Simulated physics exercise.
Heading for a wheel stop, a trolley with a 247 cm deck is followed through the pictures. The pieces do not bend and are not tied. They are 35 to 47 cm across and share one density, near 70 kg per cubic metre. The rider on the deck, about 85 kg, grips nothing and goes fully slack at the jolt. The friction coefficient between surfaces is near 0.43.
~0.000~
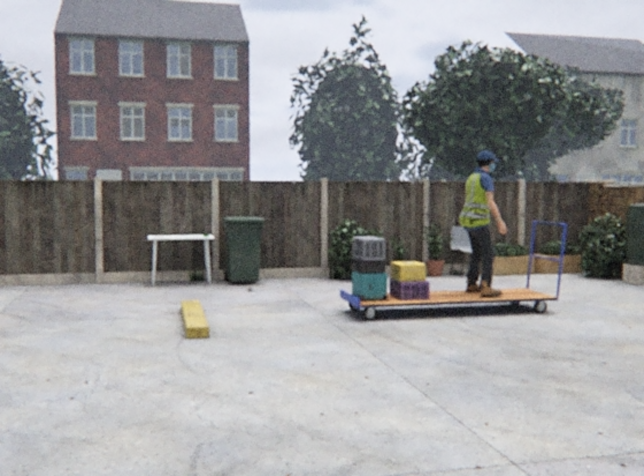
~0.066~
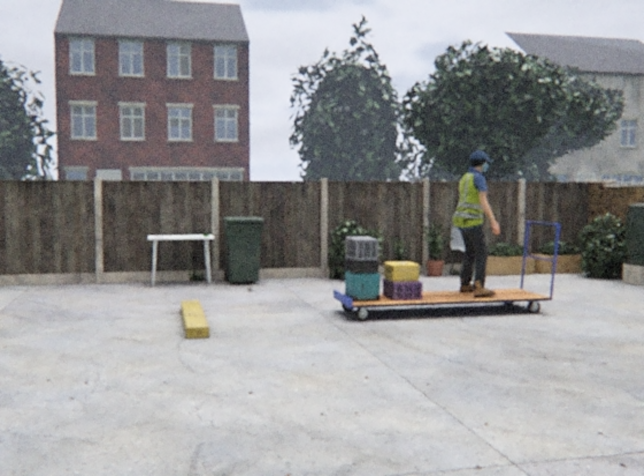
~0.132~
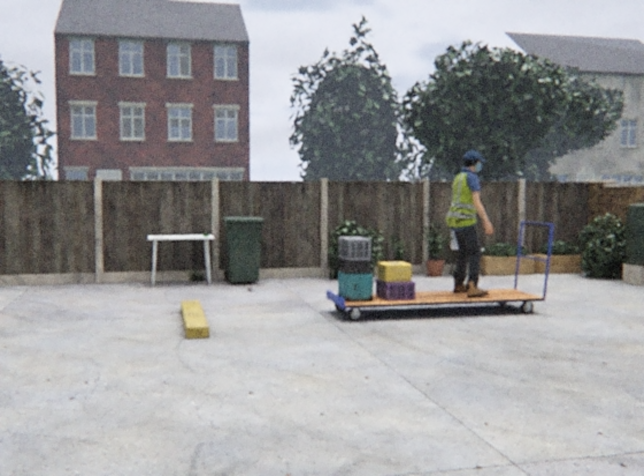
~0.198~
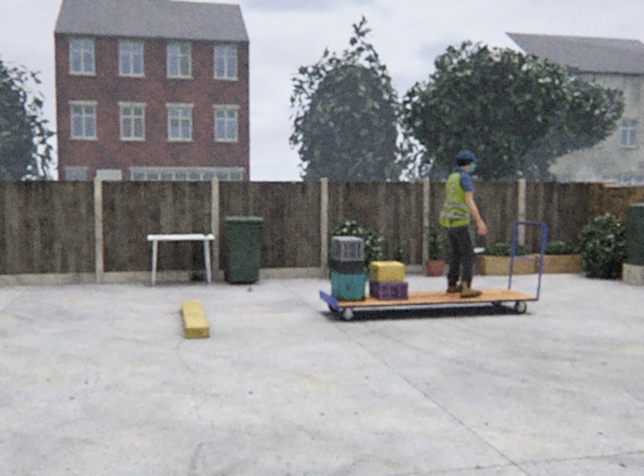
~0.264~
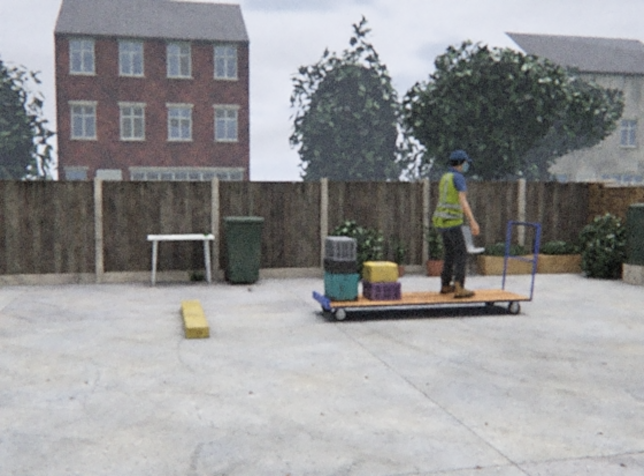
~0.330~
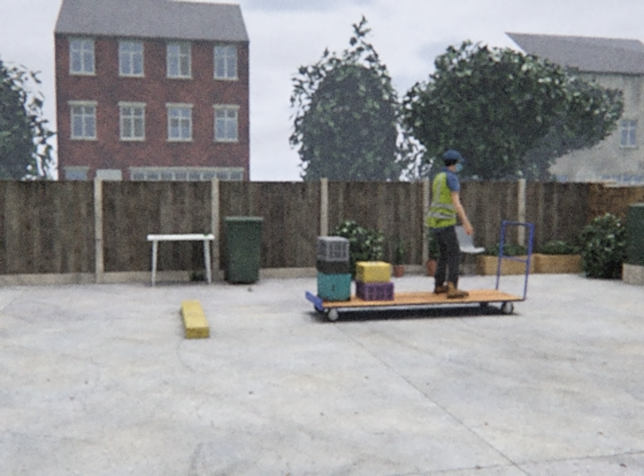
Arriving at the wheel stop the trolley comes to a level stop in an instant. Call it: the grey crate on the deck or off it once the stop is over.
Off.
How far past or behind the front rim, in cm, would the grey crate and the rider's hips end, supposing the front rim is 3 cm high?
With that rim, grey finishes 40 cm past and the hips stay 100 cm behind.
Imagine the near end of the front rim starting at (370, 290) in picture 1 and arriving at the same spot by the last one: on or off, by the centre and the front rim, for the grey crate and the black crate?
In that case the grey item would go over and the black item would go over.
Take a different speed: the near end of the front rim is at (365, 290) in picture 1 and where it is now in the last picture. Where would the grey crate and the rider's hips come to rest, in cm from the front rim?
The grey one would stop 120 cm past the front rim, and the hips 60 cm behind it.
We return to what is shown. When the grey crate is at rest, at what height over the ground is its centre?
The centre rests around 20 cm up.
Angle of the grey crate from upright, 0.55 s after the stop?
Around 70° from upright.
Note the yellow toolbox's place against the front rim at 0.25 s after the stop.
Roughly 50 cm short of the front rim.
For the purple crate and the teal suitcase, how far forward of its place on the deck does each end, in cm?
Ahead by: Purple 20, teal 5 (cm).
After 1.34 s the deck stops.
After 1.89 s the grey crate is 23 cm past the rim, tilted 70°, near (174, 268) in the last picture's view.
After 2.34 s the grey crate is 48 cm past the rim, tilted 125°, near (152, 308) in the last picture's view.
When all is still (3.1 s), past the rim, black crate and grey crate; behind it, purple crate, yellow toolbox, teal suitcase and the rider's hips.
